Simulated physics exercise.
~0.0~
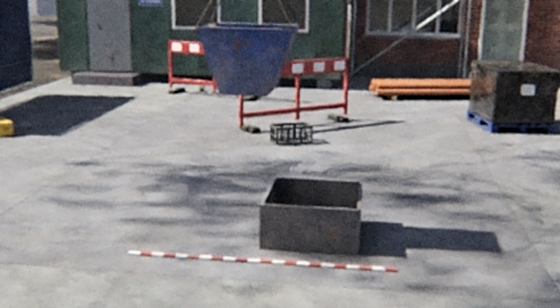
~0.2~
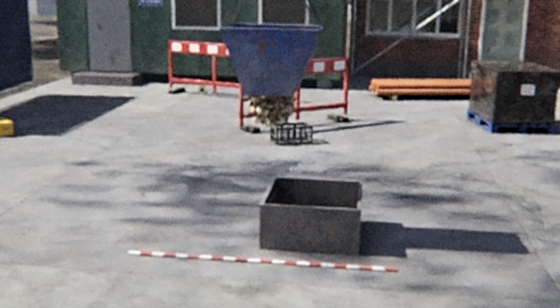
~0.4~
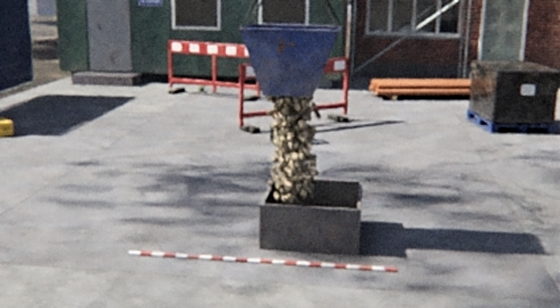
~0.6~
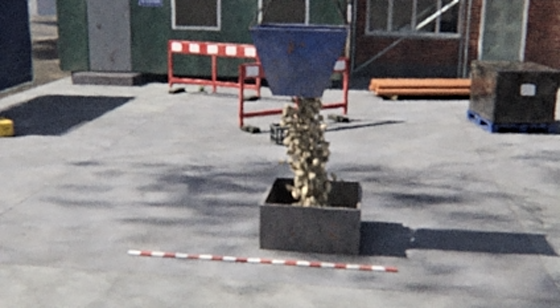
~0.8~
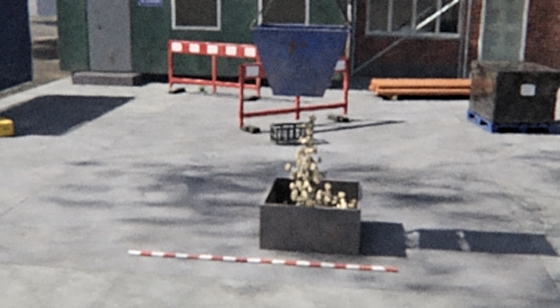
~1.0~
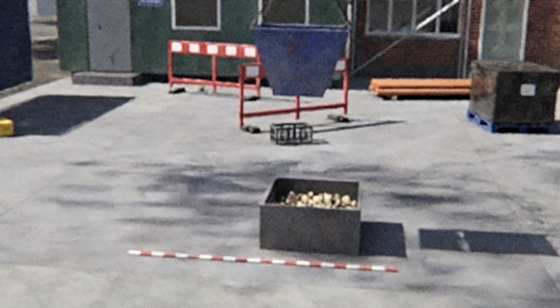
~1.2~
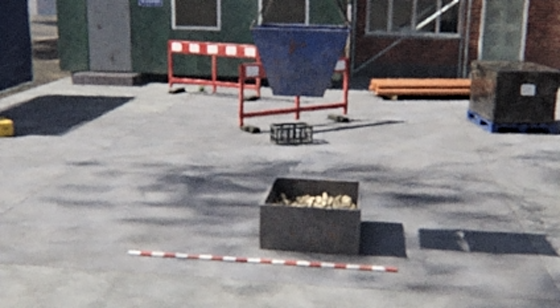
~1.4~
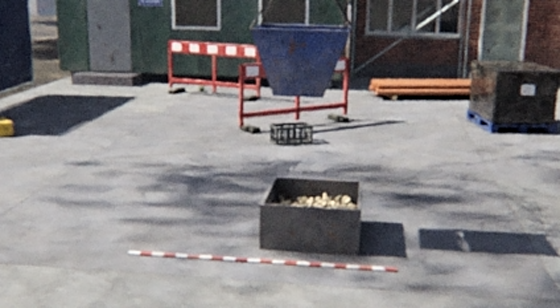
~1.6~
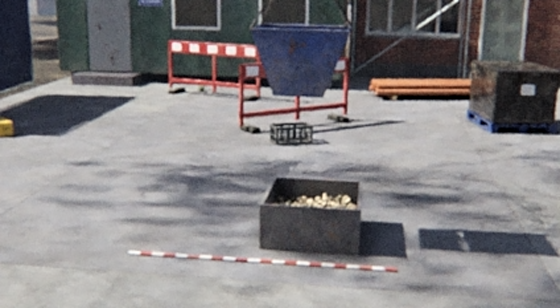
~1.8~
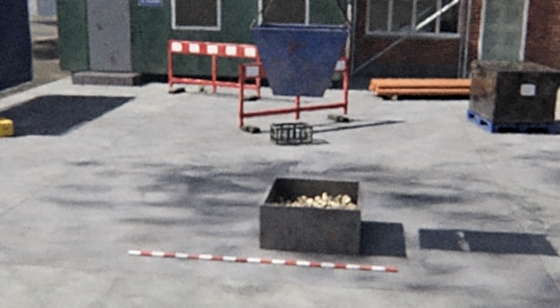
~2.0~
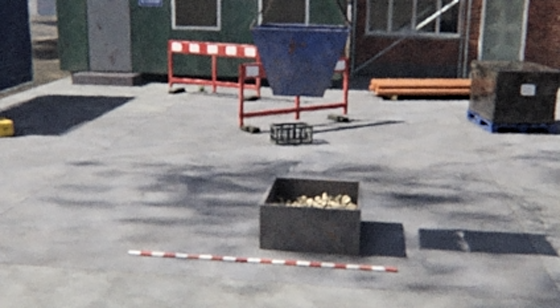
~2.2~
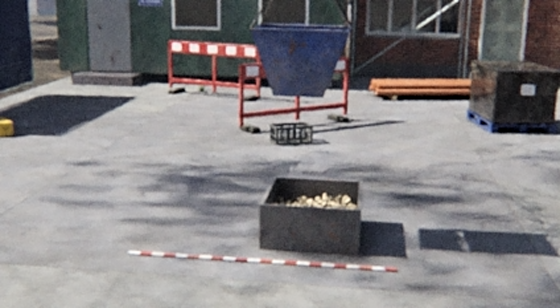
Blue hopper drifting right over a sunlit yard, releasing pale stones into an open grey bin, where they settle in a heap.
